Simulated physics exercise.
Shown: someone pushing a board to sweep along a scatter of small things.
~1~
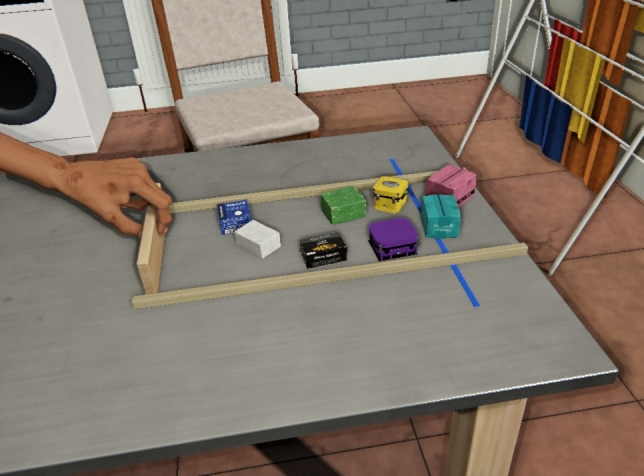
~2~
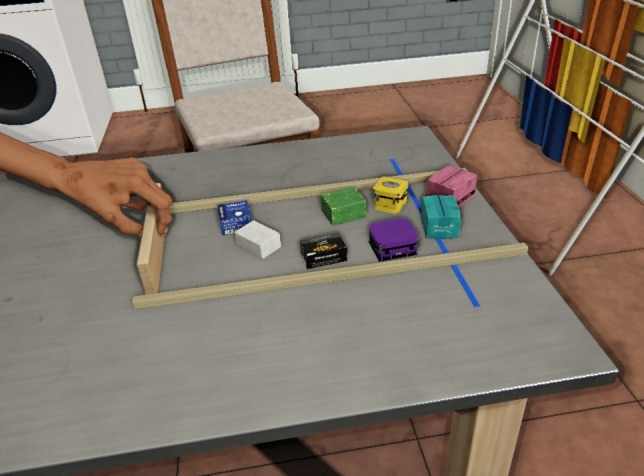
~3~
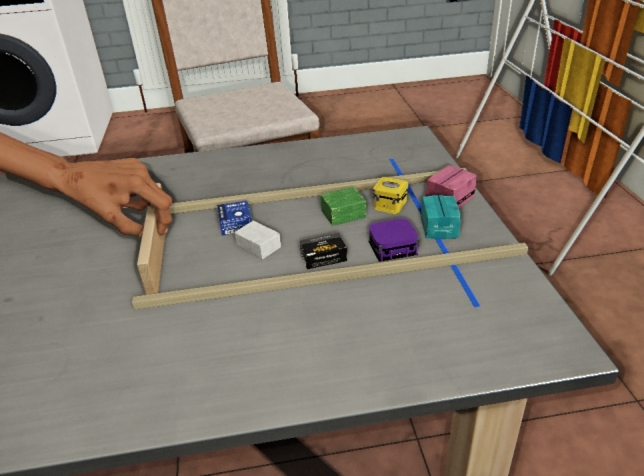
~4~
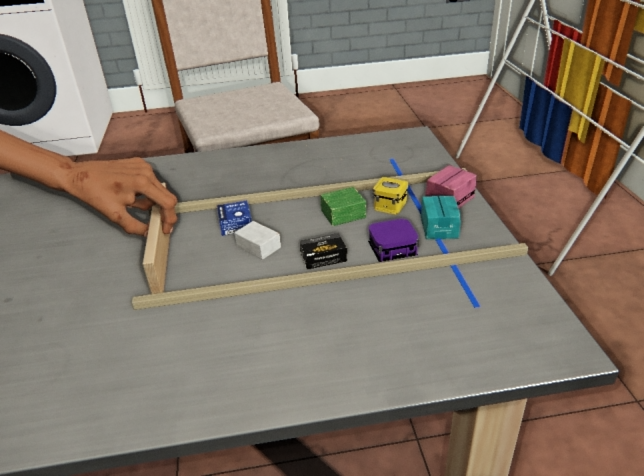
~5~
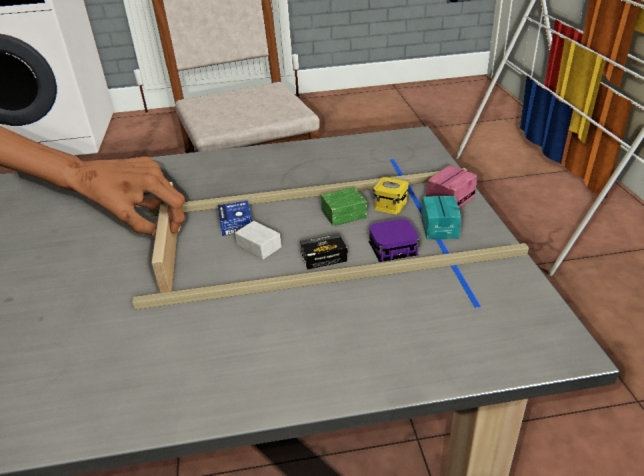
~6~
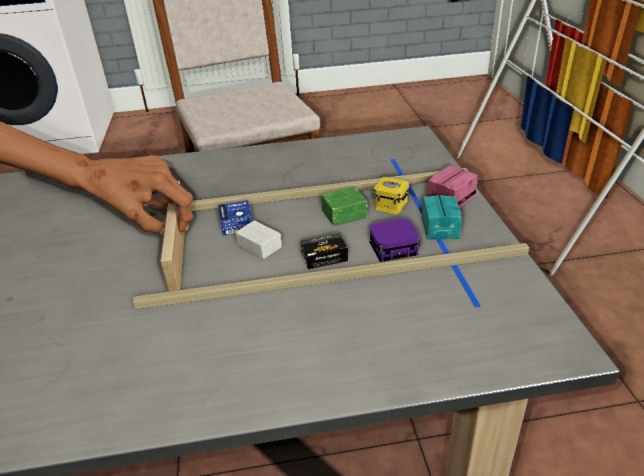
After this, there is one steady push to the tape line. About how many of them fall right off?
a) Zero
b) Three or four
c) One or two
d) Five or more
b, three or four.
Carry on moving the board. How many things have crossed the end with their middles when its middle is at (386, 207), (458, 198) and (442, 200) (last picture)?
The numbers past the end are 1, 5 and 3.
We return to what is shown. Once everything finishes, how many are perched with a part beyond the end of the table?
Result: 1.
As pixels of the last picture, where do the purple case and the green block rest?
Look around (491, 220) for the first and around (466, 192) for the second.
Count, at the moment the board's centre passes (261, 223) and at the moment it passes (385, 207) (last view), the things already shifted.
2 and 8.
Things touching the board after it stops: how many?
Well, it touches 3.
Soon after, none off yet; pink box at rest near (452, 188); turquoise box at rest near (441, 217); yellow case at rest near (391, 195).
After that, none off yet; pink box at rest near (452, 188); turquoise box at rest near (441, 217); yellow case displaced a little near (407, 193).
And then, none off yet; pink box tilting a little near (497, 186); turquoise box displaced about its own width near (477, 205); yellow case displaced well along near (459, 183).
In the end, the number that fall off is three or four; gone, yellow case, turquoise box and pink box.
